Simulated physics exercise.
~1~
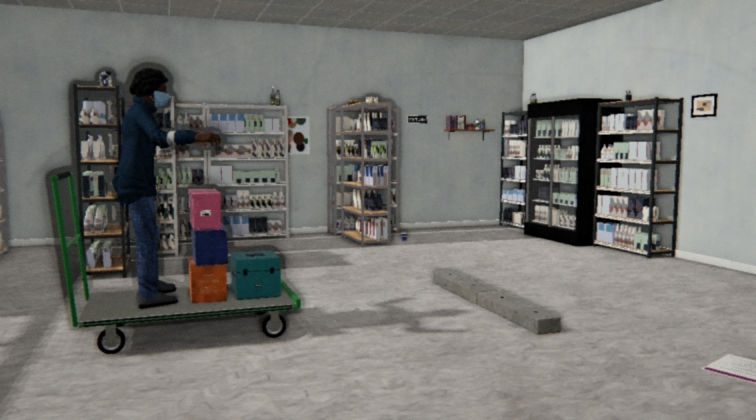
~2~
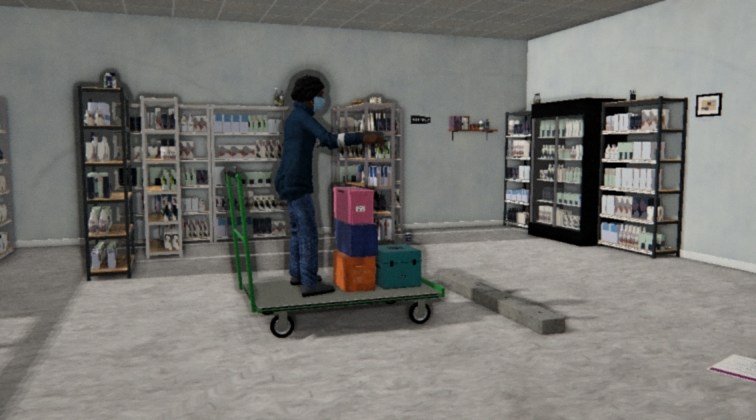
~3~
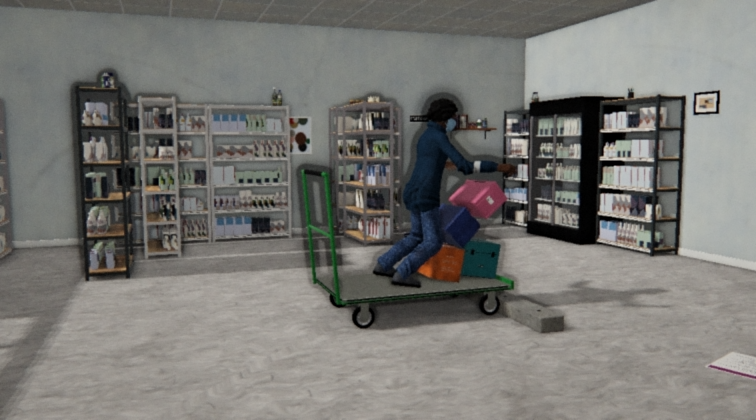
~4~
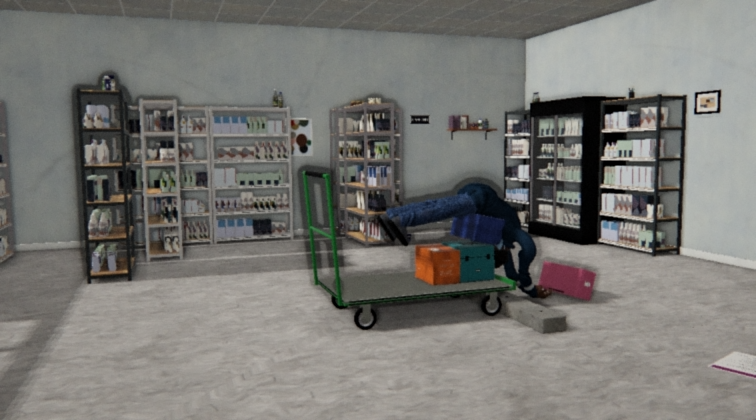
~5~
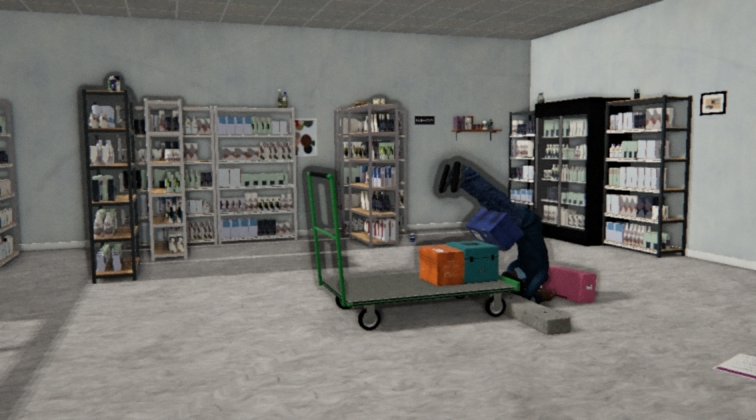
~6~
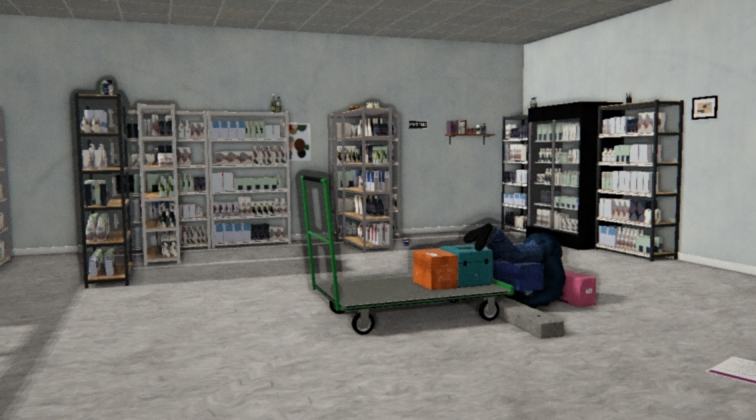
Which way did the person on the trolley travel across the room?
The person travelled to the right, first riding on the trolley and then tumbling over its front end.
A masked person standing on a rolling green trolley pitched headfirst over its front when it stopped at a low kerb, ending crumpled on the floor beyond it with the pink and blue boxes, while the orange and teal ones stayed aboard.
